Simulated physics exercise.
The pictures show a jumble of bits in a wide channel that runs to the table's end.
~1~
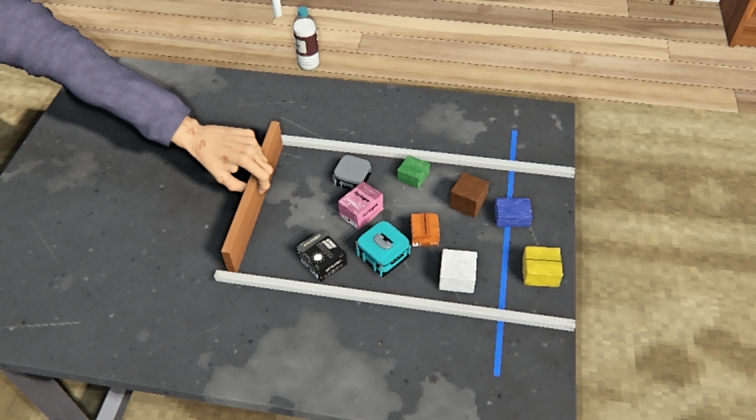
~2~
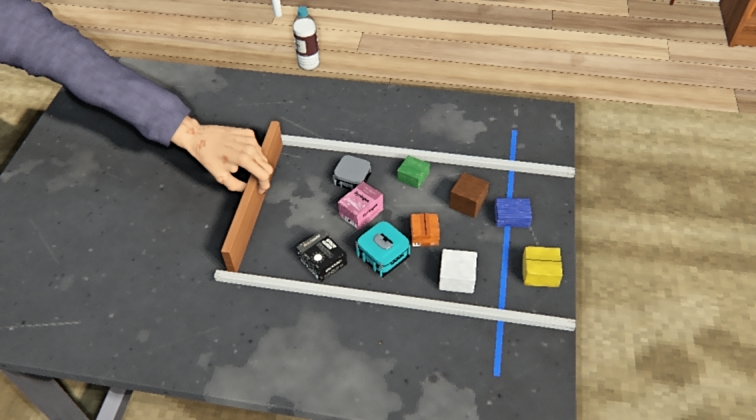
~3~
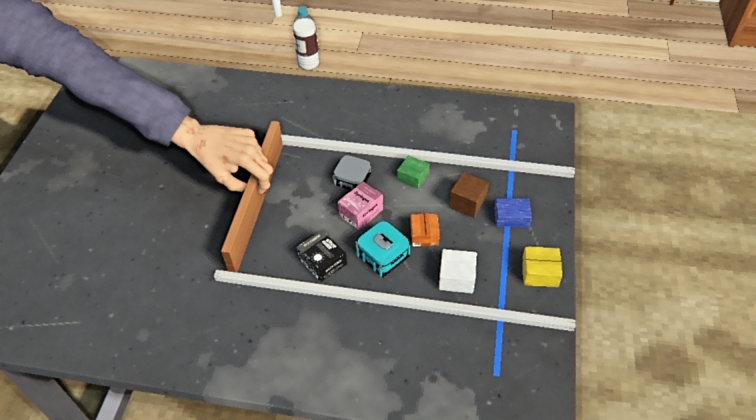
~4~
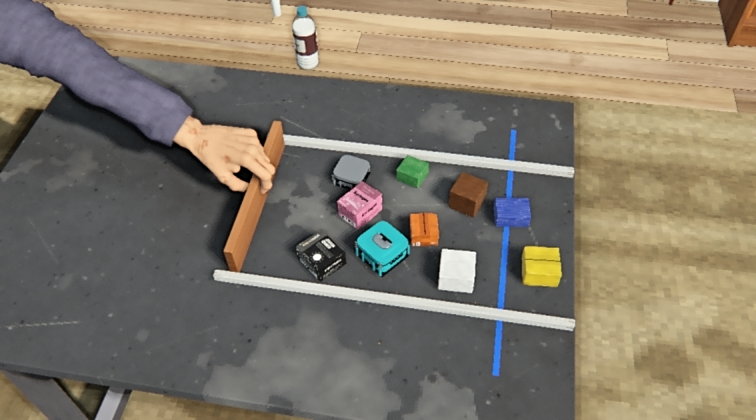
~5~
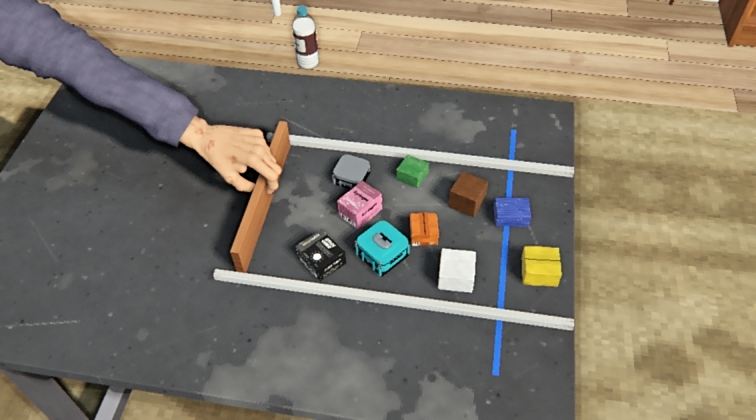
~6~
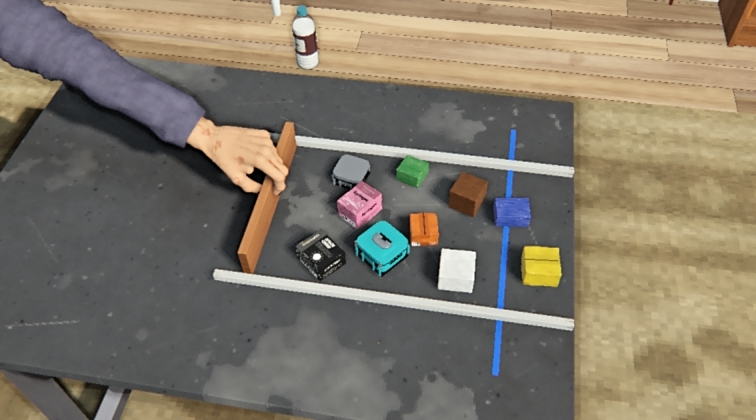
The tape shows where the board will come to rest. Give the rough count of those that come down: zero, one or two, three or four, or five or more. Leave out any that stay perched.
Here the number that fall off is one or two.
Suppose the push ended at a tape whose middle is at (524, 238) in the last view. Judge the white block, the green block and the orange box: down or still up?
The white block goes over, the green block stays on, the orange box holds on.
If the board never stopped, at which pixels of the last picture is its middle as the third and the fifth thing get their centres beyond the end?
Its middle is around (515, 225) and later (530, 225).
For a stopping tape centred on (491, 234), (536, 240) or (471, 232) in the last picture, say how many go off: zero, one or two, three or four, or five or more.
The falls would be none; more than four; none.
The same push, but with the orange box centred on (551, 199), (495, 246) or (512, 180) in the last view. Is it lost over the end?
In turn it is lost; is kept; comes down.
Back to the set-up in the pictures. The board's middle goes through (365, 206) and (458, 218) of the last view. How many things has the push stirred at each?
First 6, then 10.
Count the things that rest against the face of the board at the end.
In contact: 3.
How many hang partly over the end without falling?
That would be 1.
Early on, none off yet; yellow box at rest near (541, 266); blue block at rest near (512, 212); brown block at rest near (468, 195).
A while later, none off yet; yellow box at rest near (541, 266); blue block at rest near (512, 212); brown block moving near (473, 196).
Further along, none off yet; yellow box travelled a little near (557, 261); blue block travelled about its own width near (551, 217); brown block travelled well along near (521, 199).
Finally, the number that fall off is one or two; lost, blue block and yellow box.
